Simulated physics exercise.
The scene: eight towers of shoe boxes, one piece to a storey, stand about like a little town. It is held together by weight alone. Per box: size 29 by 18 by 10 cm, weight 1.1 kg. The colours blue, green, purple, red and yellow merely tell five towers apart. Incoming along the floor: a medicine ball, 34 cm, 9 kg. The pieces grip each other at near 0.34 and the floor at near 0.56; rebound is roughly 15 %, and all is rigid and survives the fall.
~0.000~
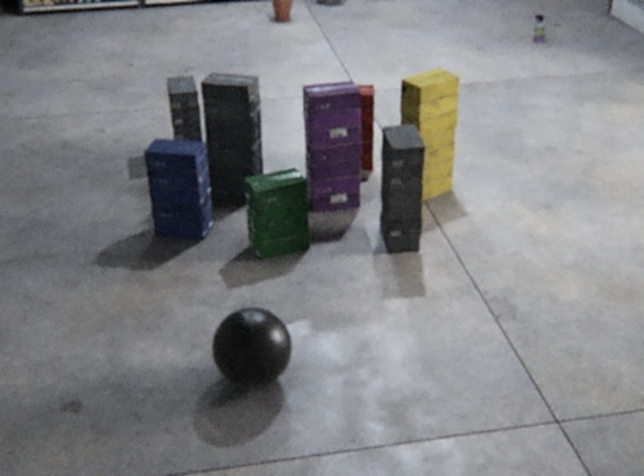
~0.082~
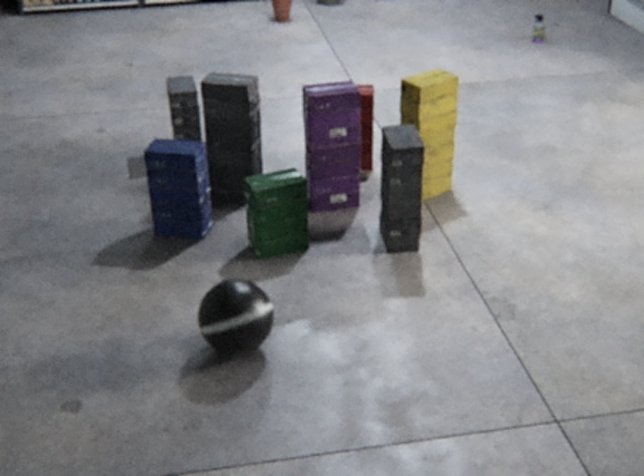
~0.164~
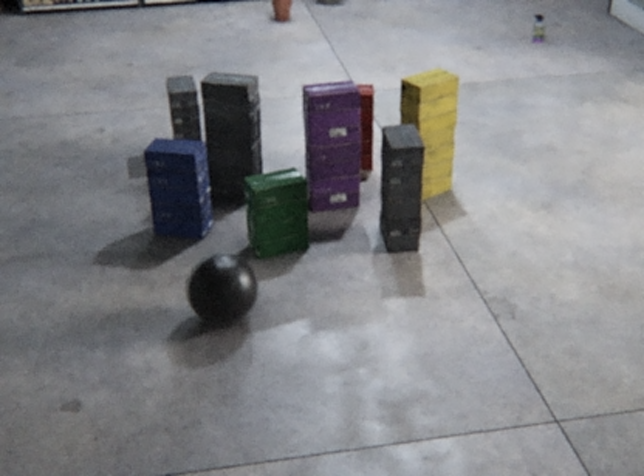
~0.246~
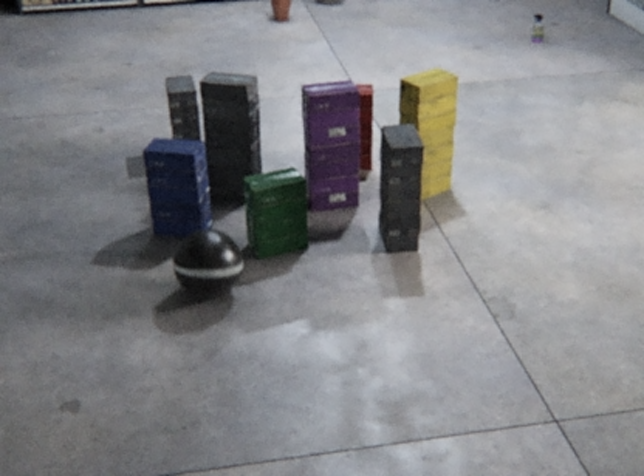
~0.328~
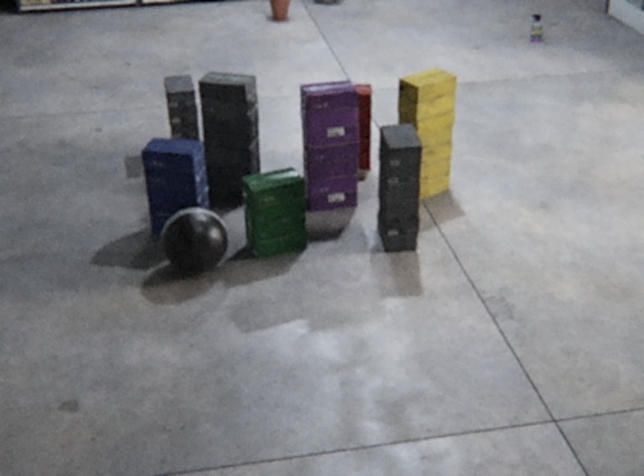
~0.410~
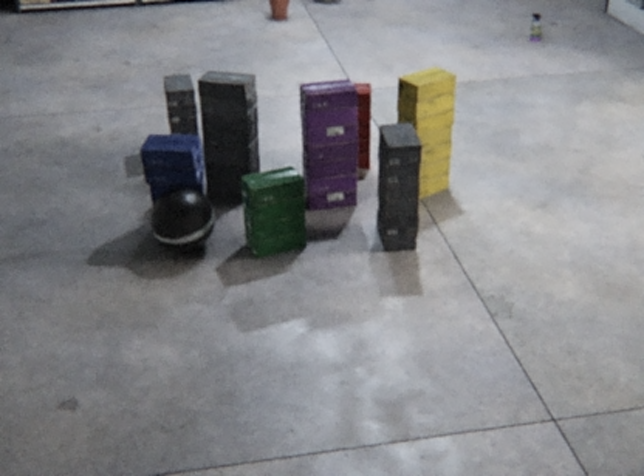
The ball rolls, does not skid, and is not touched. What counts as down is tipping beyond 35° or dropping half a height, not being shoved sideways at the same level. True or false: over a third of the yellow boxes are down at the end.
False.
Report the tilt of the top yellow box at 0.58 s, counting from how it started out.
Close to 0° of tilt compared with the start.
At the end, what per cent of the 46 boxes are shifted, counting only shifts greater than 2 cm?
That comes to 20 in a hundred.
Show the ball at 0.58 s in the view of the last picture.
Roughly at pixel (163, 200).
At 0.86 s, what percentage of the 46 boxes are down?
By that time it is 5 percent.
By 0.58 s, ball still moving; none of the 7 yellow boxes down (2 of 46 in all colours); top yellow box unmoved; top blue box tilted 61°.
By 0.86 s, ball still moving; none of the 7 yellow boxes down (2 of 46 in all colours); top yellow box unmoved; top blue box on its side.
When it is over (2.2 s), ball rolling away; none of the 7 yellow boxes down (3 of 46 in all colours); top yellow box unmoved; top blue box 42 cm lower. That is 0 per cent. In pixels of the last frame, middles, top yellow box near (427, 85), top blue box near (195, 230).
